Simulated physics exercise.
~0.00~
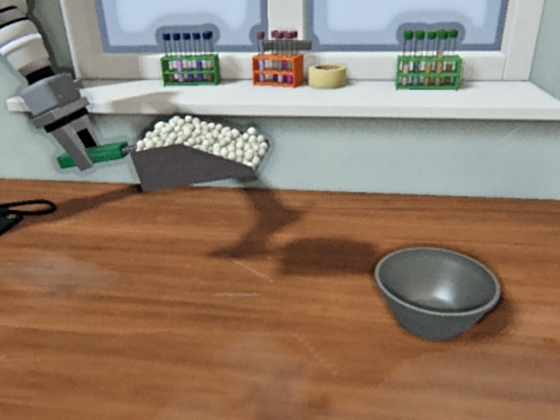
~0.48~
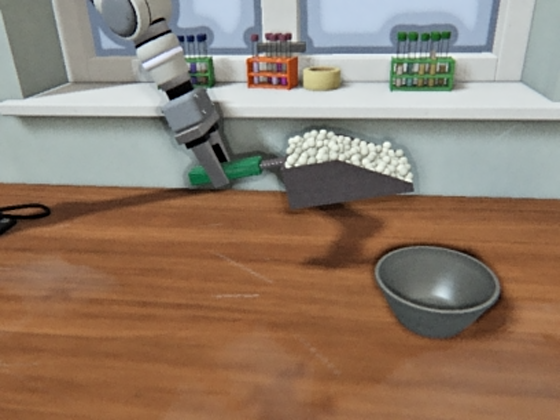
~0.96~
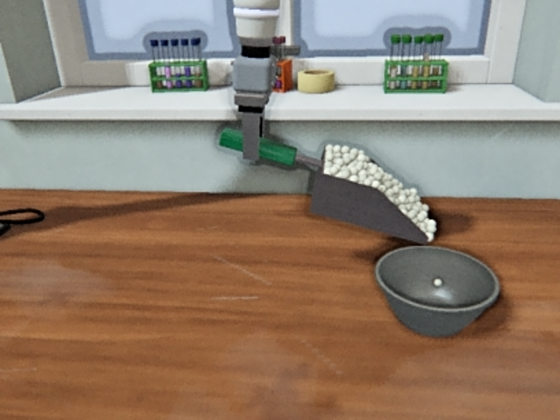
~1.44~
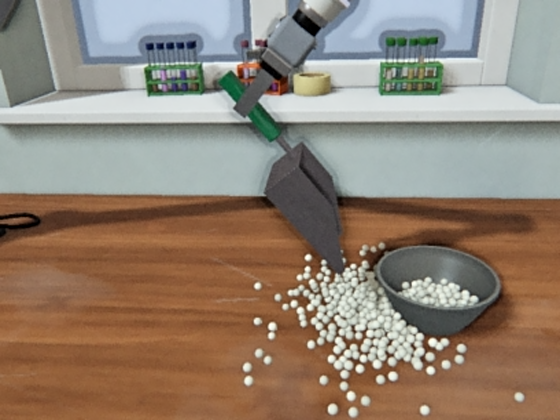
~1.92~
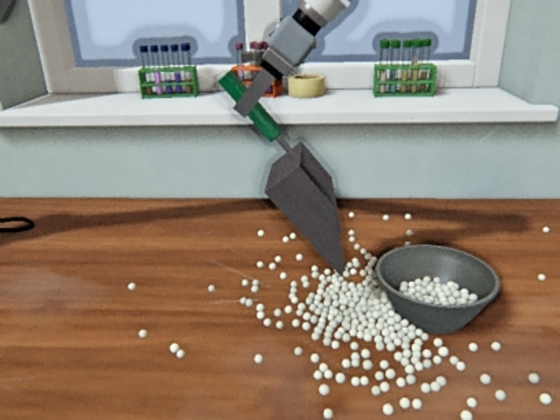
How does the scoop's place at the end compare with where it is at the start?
At the start the scoop is over the left part of the table, well away from the bowl. At the end it is farther right, with its tip pointing down just left of the bowl.
